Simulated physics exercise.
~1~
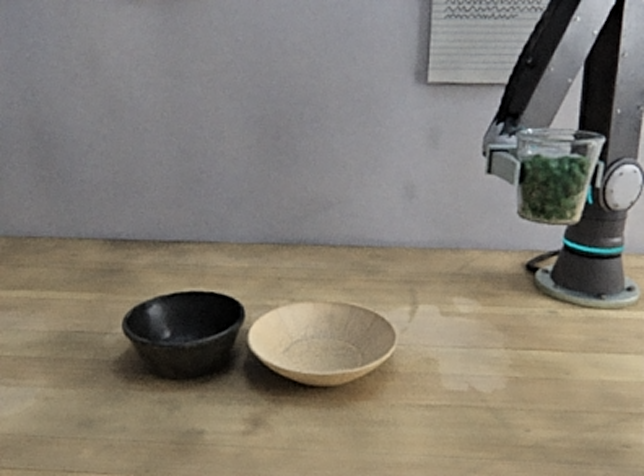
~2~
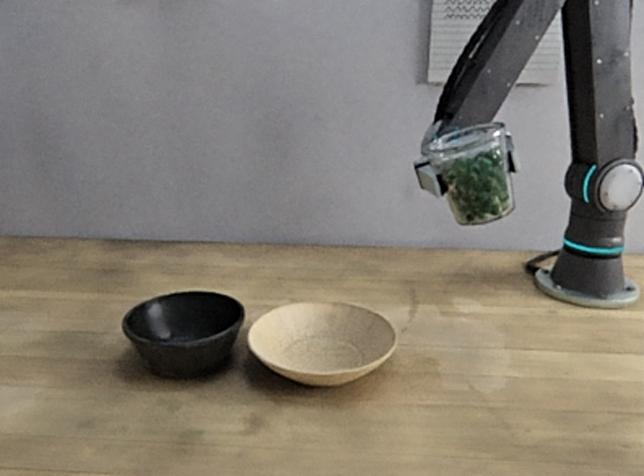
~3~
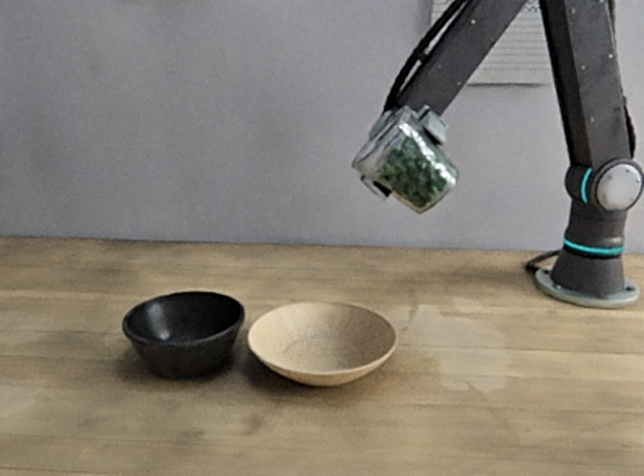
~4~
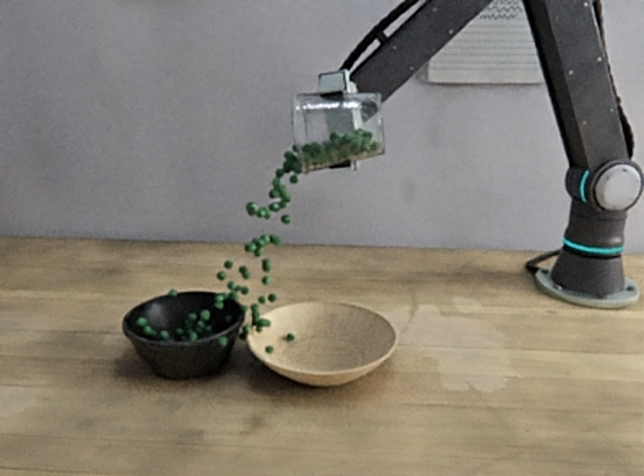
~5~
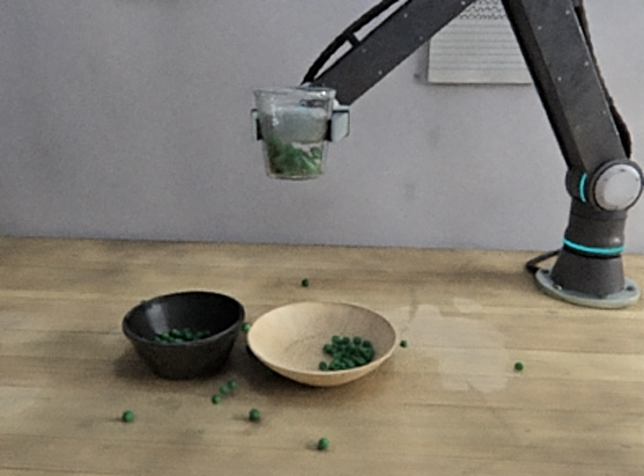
At the start, a robot arm on the right holds a clear tumbler of green beads upright above a wooden table, where a black bowl sits to the left of a pale, shallow one. The arm carries the tumbler left, leaning it further as it goes. With the tumbler on its side, beads stream down toward both bowls. The arm then turns the tumbler upright again, a little farther left, with some beads still inside. Finally, beads lie in both bowls, and several are scattered across the table.
